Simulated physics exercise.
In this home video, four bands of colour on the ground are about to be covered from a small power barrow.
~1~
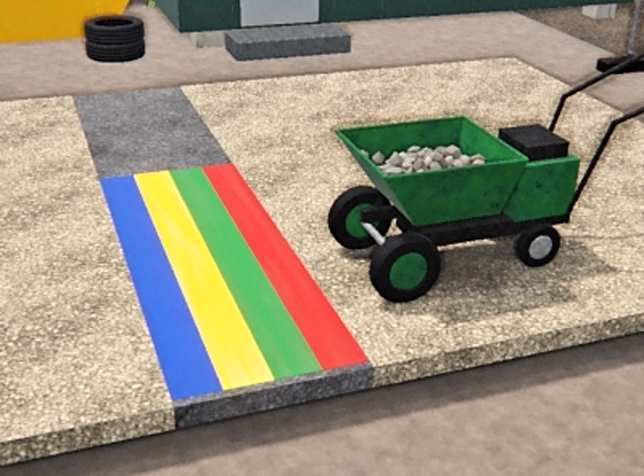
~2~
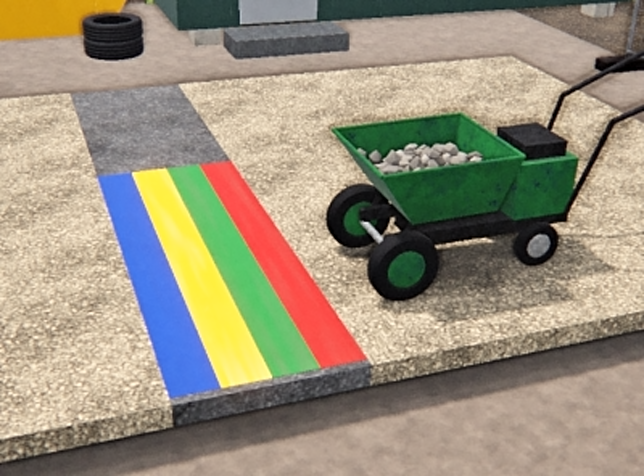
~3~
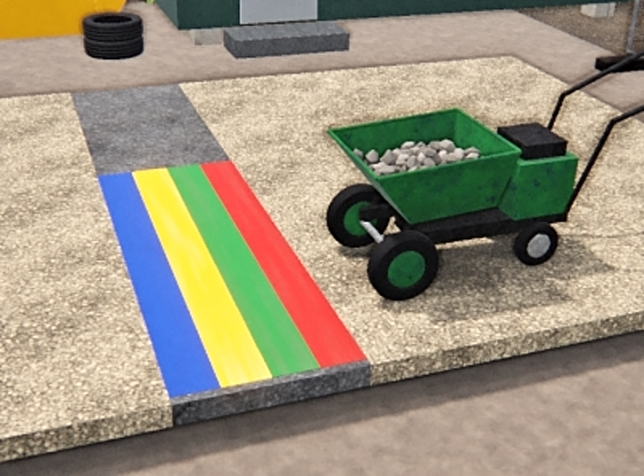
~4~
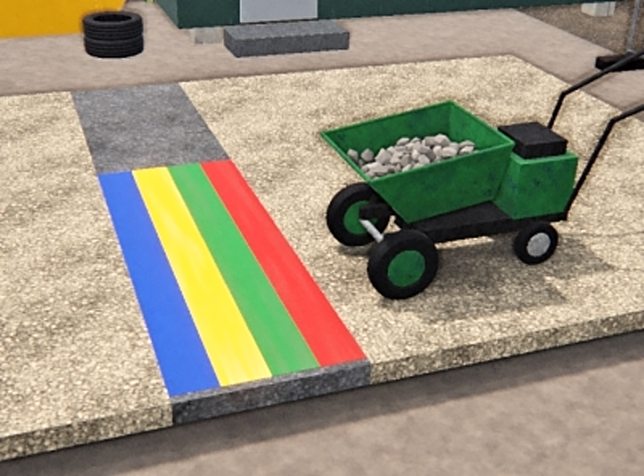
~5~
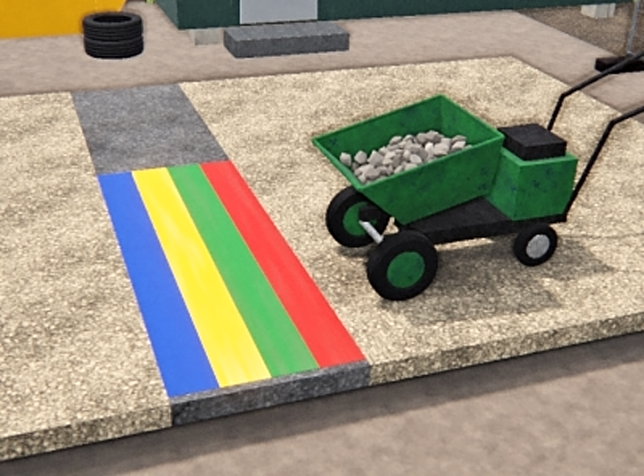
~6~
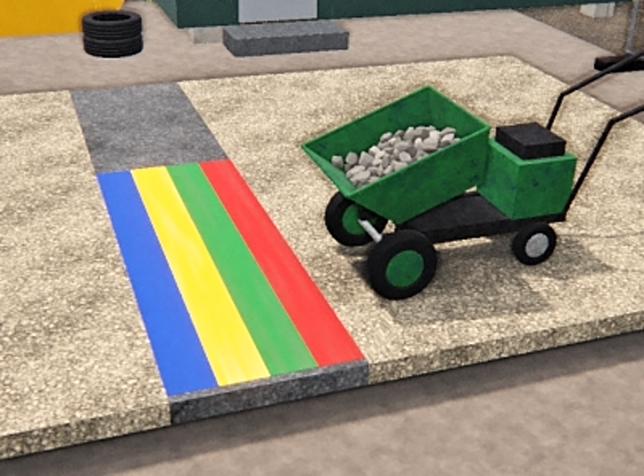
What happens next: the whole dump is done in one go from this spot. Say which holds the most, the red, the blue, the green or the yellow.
I would say the green one.
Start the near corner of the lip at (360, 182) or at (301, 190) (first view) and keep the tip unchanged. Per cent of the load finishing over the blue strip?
Position 1 near 10 %, position 2 near 40 %.
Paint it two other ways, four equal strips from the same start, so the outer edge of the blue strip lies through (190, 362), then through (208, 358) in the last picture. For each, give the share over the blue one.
About 10 % and 10 %.
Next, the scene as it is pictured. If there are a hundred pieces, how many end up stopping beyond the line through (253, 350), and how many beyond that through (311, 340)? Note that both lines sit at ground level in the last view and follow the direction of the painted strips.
Around 20 per cent for the first, around 80 per cent for the second.
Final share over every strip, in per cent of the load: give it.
Estimated shares: Red strip 15 %, green strip 45 %, yellow strip 20 %, blue strip 5 %.
Shortly afterwards, skip tipped steeply; the whole lot in the skip.
Next, skip tipped right over; the bulk in the skip; only a few over the red strip; a little over the green strip.
Some moments later, skip tipped right over; near a quarter in the skip; a little over the red strip; near a third over the green strip; near a quarter over the yellow strip; only a few over the blue strip; only a few off the paint.
In the end, skip tipped right over; a little in the skip; a little over the red strip; near half over the green strip; near a quarter over the yellow strip; only a few over the blue strip; only a few off the paint.
